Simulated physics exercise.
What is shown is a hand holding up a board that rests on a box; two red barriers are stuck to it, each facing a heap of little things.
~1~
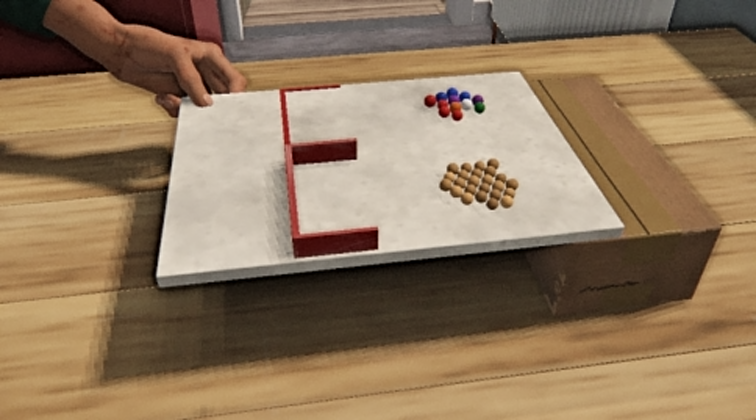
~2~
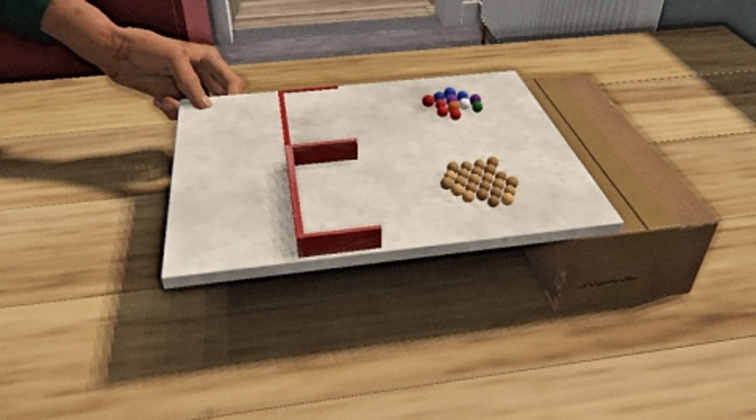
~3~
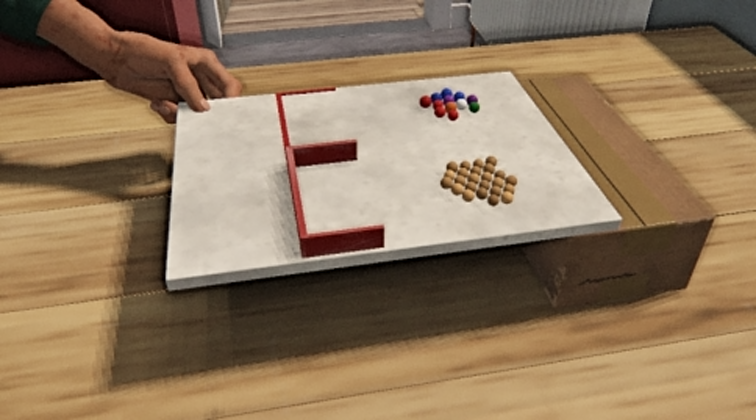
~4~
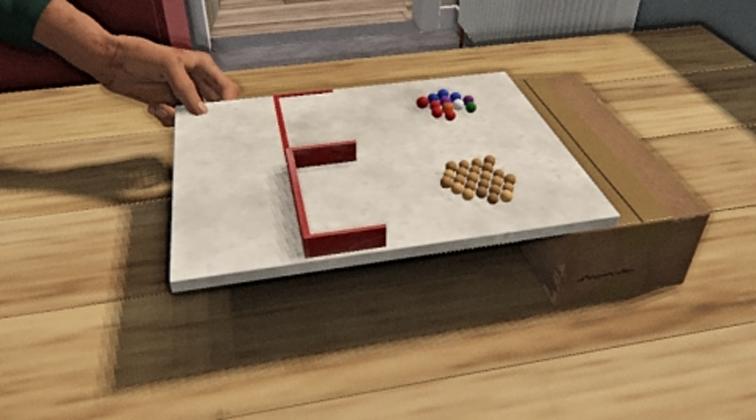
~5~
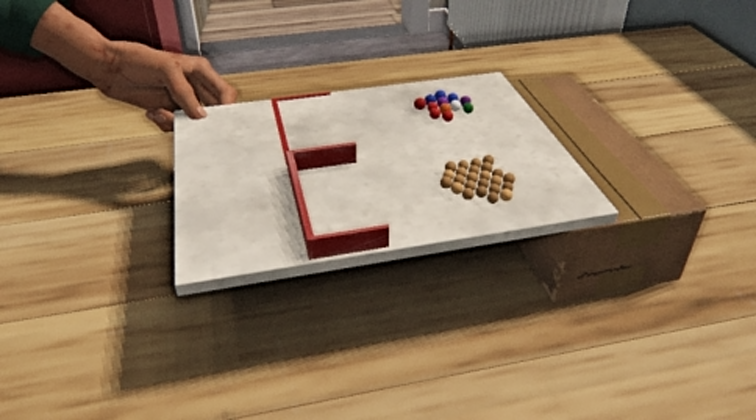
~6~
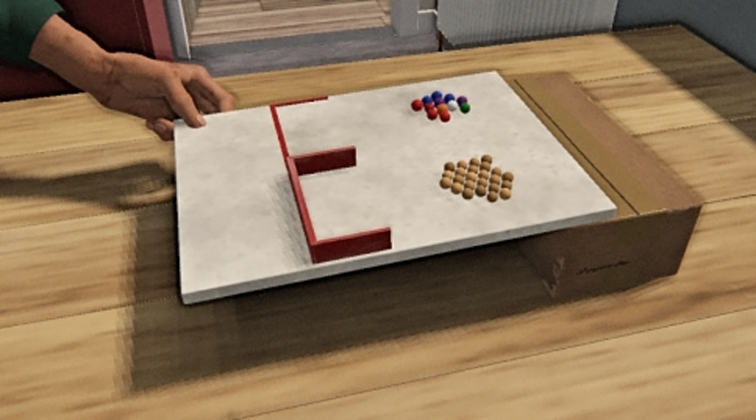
The clip shows a hand holding the left end of a white board resting on a cardboard box, with red barriers and two clusters of small beads on top; the held end lowers very slightly while the beads barely shift.
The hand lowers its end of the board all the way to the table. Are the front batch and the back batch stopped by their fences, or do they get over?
The front batch is stopped; the back batch gets over.
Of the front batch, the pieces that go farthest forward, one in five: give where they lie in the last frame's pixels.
(314, 235), give or take.
Then, 0.25 s on from there, board sloping at 7°; front batch where it was; back batch where it was.
Then, 0.56 s on from there, board sloping at 14°; front batch on its way down; back batch on its way down.
Then, 0.89 s on from there, board resting at 16°; front batch has reached its bar; back batch the whole lot past its bar.
In the end, board resting at 16°; front batch gathered behind its bar; back batch the whole lot past its bar.
